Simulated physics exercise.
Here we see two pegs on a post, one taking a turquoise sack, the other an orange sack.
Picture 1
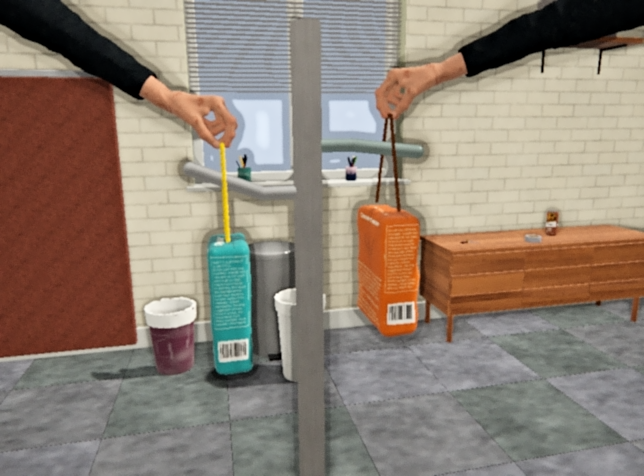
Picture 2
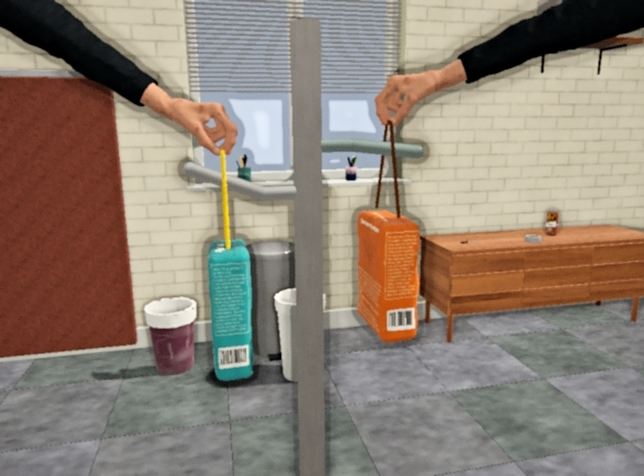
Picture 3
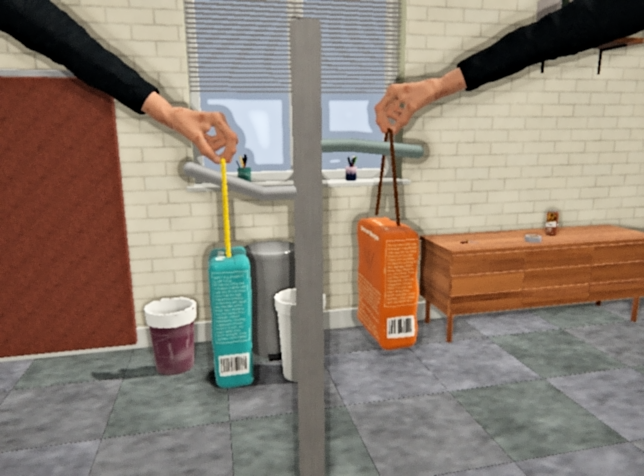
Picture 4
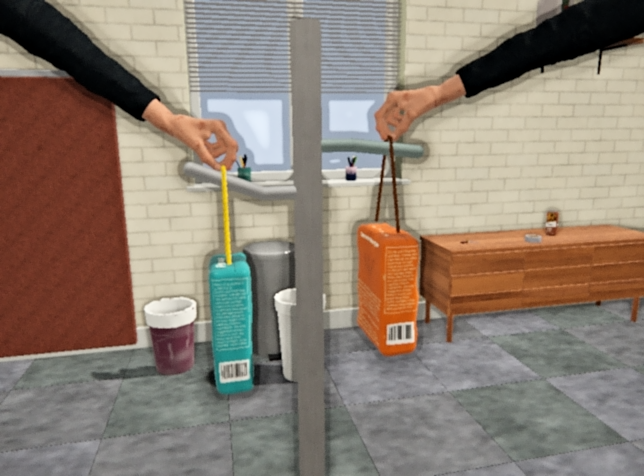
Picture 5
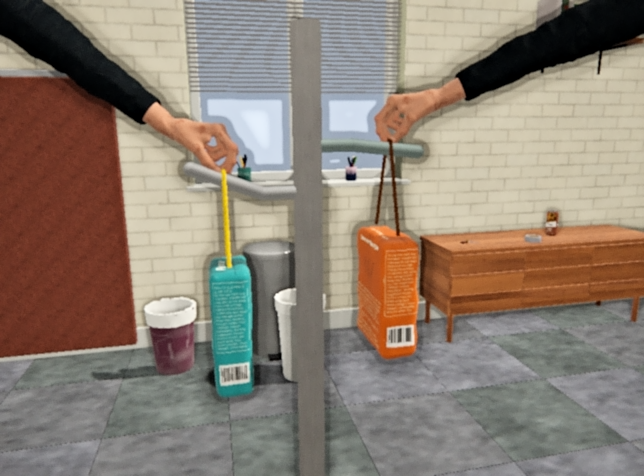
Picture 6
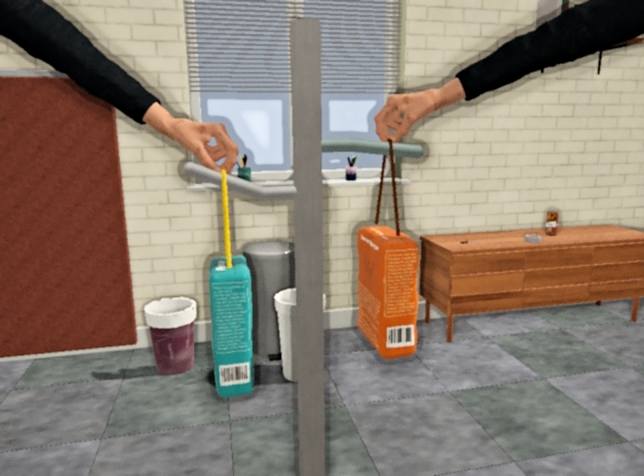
In a room with pale brick walls and a grey tiled floor, a fixed, level view faces a window with blinds. Two dark-sleeved arms reach in from either side of a grey post, dangling a turquoise sack on a yellow strap at left and an orange one on brown cords at right, before bins and a wooden cabinet. Both hands lower the sacks slightly together, then stay still.
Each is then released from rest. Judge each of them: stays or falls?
Outcome: The turquoise sack remains up; the orange sack remains up.
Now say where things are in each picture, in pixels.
In the first picture, turquoise sack (230, 302); orange sack (386, 267); left peg tip (191, 169); right peg tip (417, 152).
In the second picture, turquoise sack (231, 308); orange sack (386, 272).
In the third picture, turquoise sack (231, 315); orange sack (386, 280).
In the fourth picture, turquoise sack (232, 321); orange sack (385, 286).
In the fifth picture, turquoise sack (232, 324); orange sack (385, 288).
In the sixth picture, turquoise sack (232, 324); orange sack (385, 288); left peg tip (191, 169), pointing up; right peg tip (417, 152), about level.
Then, 0.28 s after the last picture, turquoise sack hanging near (232, 326); orange sack hanging near (386, 289).
Then, 0.58 s after the last picture, turquoise sack hanging near (236, 327); orange sack hanging near (389, 290).
At rest, turquoise sack hanging near (234, 327); orange sack hanging near (388, 290). The turquoise sack remains on its peg and the orange sack stays hanging.
